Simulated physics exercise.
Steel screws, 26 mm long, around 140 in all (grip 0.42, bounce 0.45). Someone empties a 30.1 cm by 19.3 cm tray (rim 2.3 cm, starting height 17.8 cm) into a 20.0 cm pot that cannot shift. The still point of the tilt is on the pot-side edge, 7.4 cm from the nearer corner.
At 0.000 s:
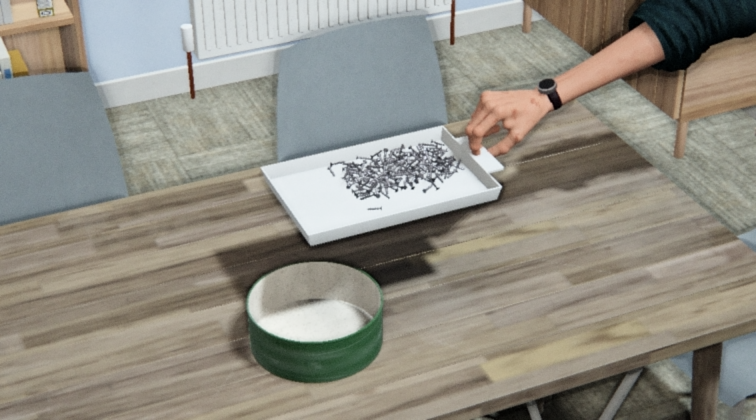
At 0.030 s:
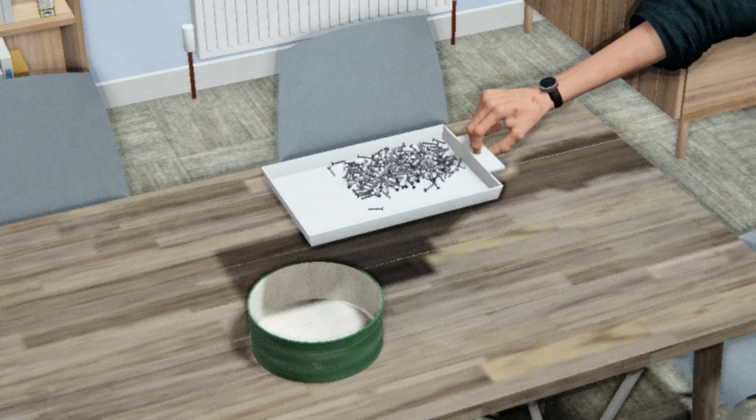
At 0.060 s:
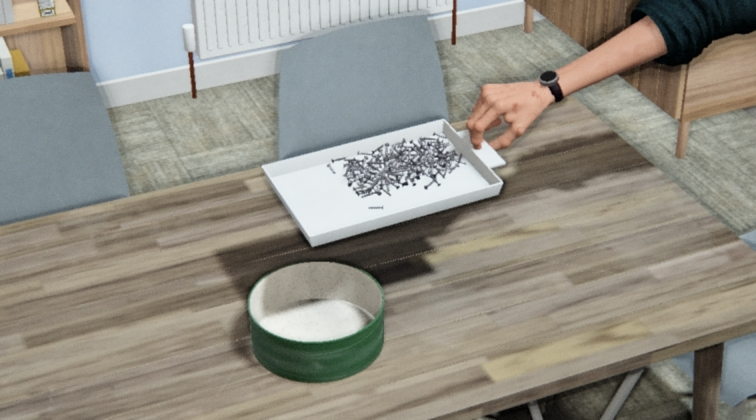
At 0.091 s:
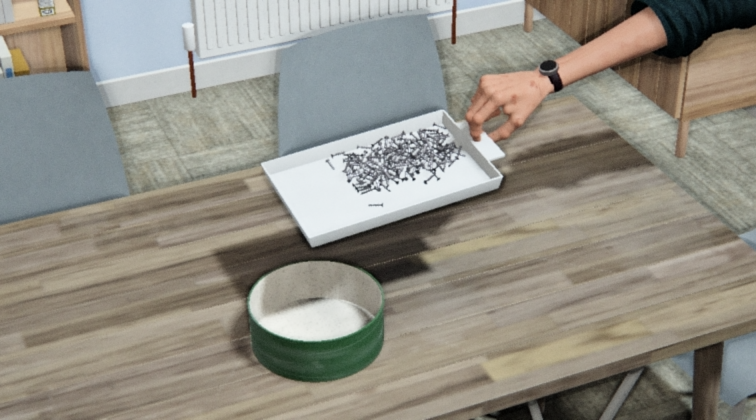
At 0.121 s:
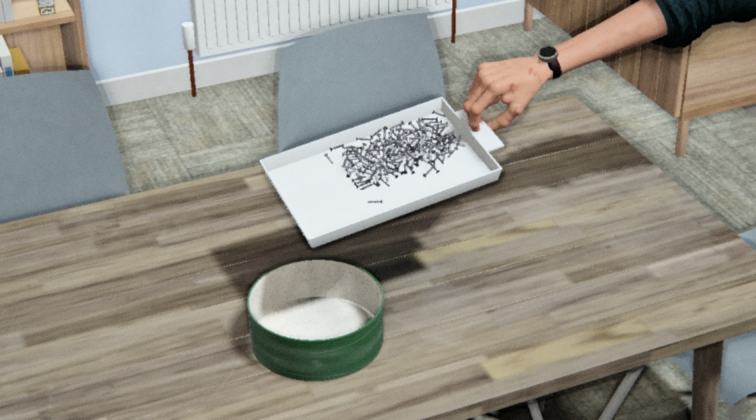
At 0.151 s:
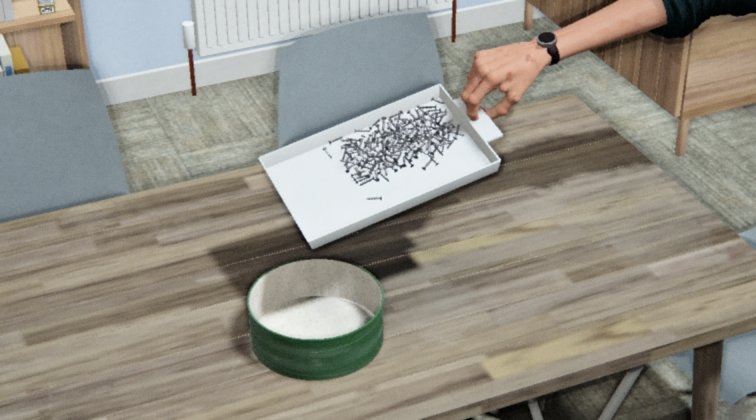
A room with a wooden table, grey chairs, patterned carpet and a white radiator on a pale blue wall is seen from above at an angle, the camera still. A hand wearing a dark watch grips the right end of a white tray of small grey screws, behind a round green pot with a pale inside. The hand tilts the tray gradually, raising its far side, while the screws stay heaped together.
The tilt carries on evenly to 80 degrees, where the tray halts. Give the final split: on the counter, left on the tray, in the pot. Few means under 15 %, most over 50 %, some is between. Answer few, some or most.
Counter few, tray few, pot most.
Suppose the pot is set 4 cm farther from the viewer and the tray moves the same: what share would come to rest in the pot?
In that case some 75 per cent.
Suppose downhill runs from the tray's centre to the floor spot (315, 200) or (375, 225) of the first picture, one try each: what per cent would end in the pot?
Some 5 and 65 per cent.
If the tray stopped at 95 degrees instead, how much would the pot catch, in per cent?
It would be near 100 per cent.
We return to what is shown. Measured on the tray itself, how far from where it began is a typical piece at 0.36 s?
About 2 cm.
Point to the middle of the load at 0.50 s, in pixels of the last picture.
Near (344, 183).
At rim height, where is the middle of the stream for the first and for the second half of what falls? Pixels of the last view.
First near (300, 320), later near (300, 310).
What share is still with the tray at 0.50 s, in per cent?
Some 100 per cent of the load.
Then, at 0.36 s, tilt 48 degrees; the tray holds 100 %, the pot 0 %.
Then, at 0.50 s, tilt 70 degrees; the tray holds 100 %, the pot 0 %.
After 0.77 s, tilt 80 degrees; the tray holds 5 %, the pot 95 %.
By 1.5 s all is still; counter 0 %, tray 0 %, pot 95 %.
